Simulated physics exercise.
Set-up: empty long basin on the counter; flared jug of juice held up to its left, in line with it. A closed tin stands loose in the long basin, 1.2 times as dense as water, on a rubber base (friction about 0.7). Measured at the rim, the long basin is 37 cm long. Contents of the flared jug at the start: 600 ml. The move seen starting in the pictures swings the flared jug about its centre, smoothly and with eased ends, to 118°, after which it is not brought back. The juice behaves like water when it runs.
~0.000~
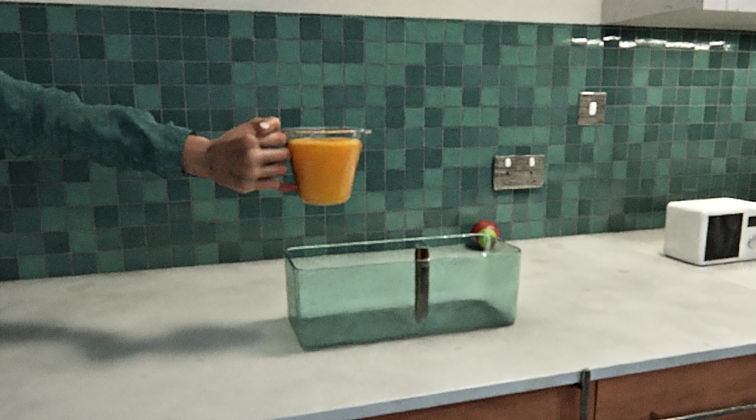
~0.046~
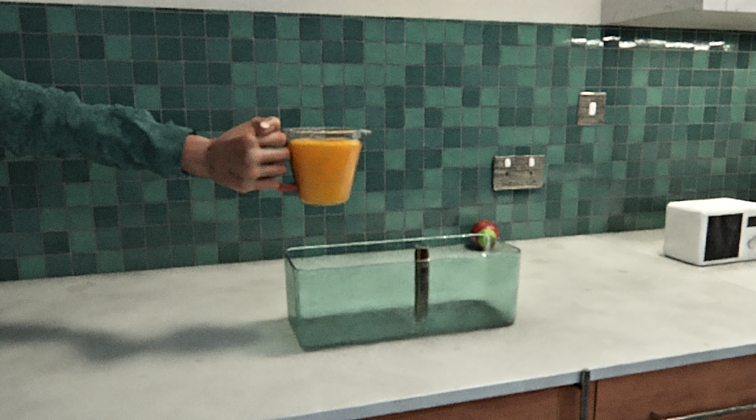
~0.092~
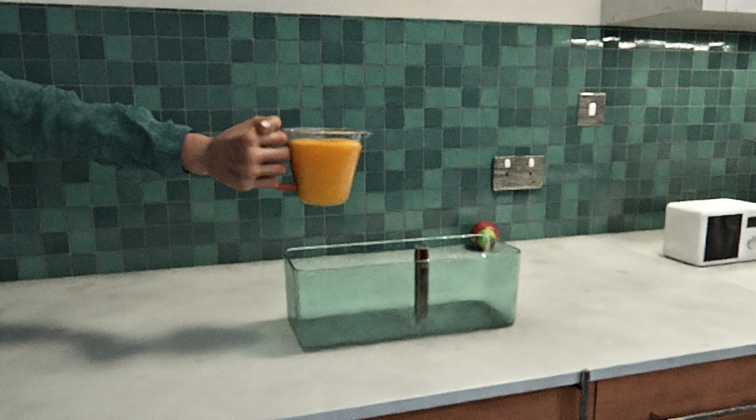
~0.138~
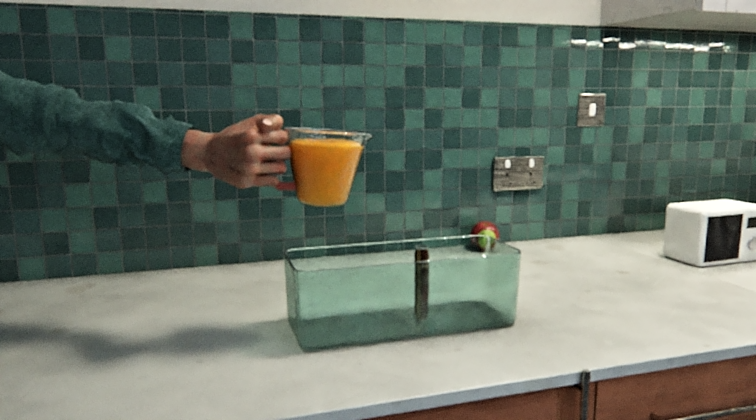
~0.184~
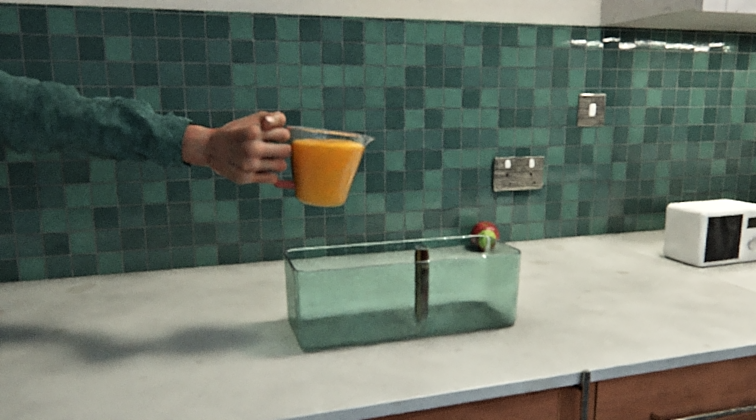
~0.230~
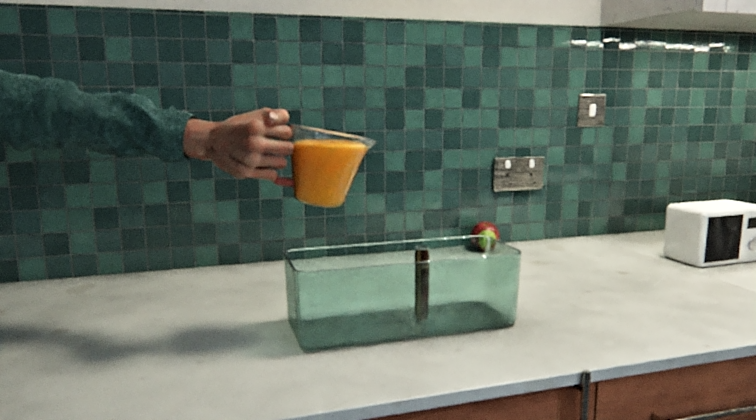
A hand in a fuzzy teal sleeve, reaching in from the left, slowly tilts a clear flared jug of orange juice slightly to the right, the juice staying inside. Below and to the right, an empty greenish glass basin with a dark upright object inside sits on a pale kitchen counter, a red-and-green item behind it and a white microwave farther right. The view, from in front and slightly above, stays still against green wall tiles.
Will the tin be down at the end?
I expect it to overbalance.
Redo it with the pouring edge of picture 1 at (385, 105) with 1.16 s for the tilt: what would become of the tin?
Result: Tin tipped over.
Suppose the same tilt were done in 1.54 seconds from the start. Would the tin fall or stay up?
So the tin will tip over.
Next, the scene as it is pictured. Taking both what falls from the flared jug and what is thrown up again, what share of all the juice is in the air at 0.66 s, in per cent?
Roughly 24 %.
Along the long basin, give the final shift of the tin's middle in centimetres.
It finishes around 8.5 cm from where it began.
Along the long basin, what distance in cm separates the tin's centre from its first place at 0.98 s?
Near 8 cm.
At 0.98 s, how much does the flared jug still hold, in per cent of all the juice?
Close to 4 percent of the total.
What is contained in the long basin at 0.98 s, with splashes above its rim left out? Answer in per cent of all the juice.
I reckon close to 88 per cent.
After 0.66 s the tilt is 71° and 61 per cent is still to pour; the tin stands where it began.
After 0.98 s the tilt is 110° and 4 per cent is still to pour; the tin lies on its side.
After 1.31 s the tilt is 118° and 0 per cent is still to pour; the tin lies on its side.
After 1.67 s the tilt is 118° and 0 per cent is still to pour; the tin lies on its side.
In the end the tin lies on its side.
